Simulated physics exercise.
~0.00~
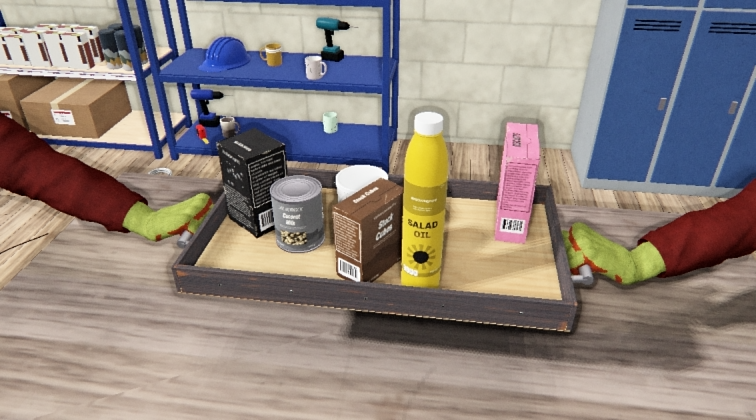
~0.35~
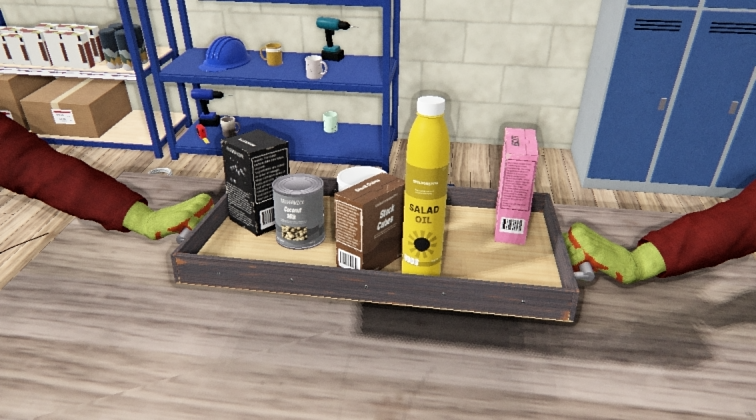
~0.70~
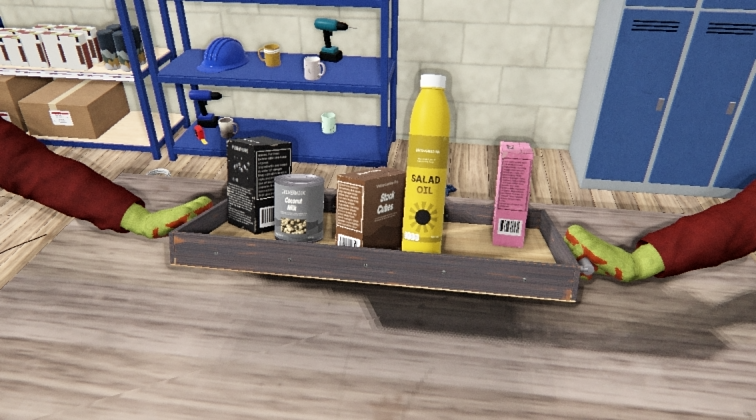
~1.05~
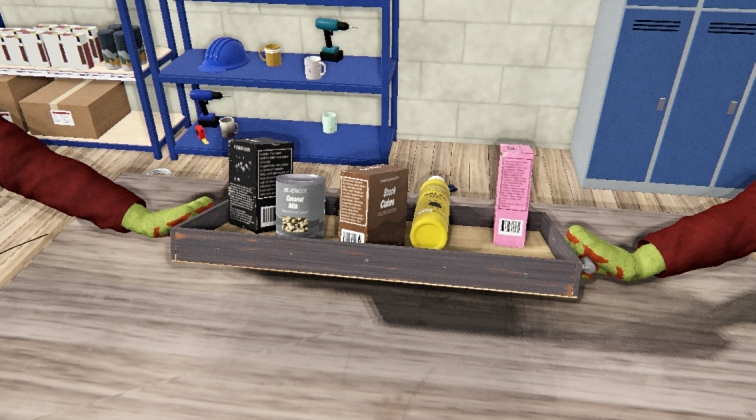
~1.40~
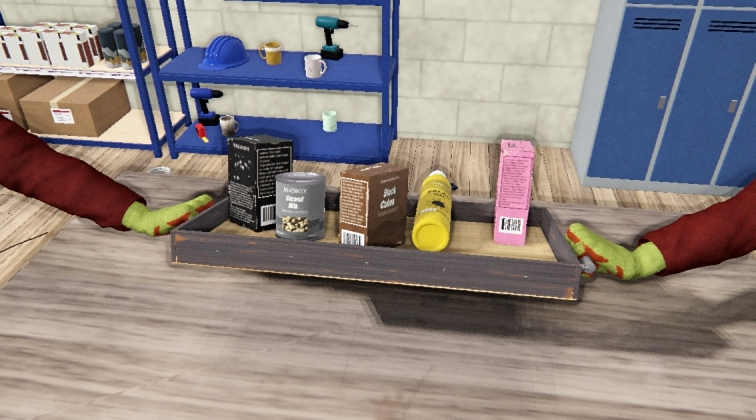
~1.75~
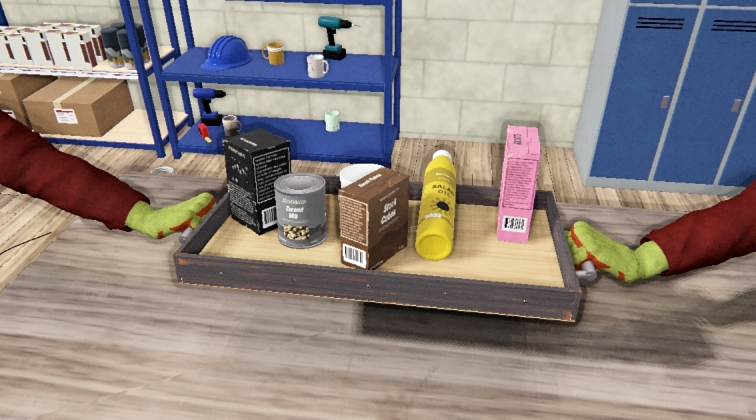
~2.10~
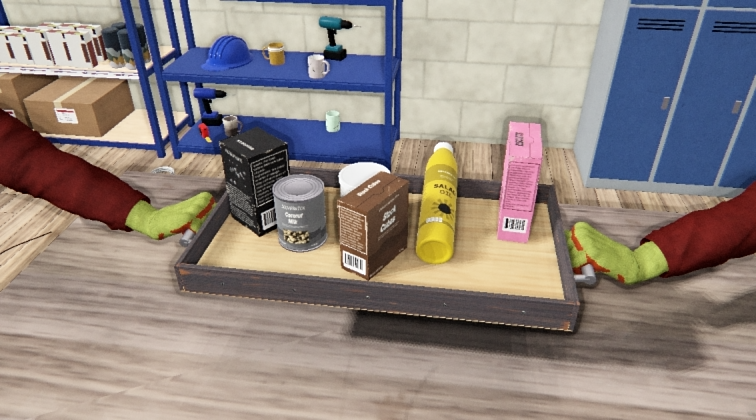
Two gloved hands tilt a tray of groceries and level it, leaving the yellow bottle toppled.
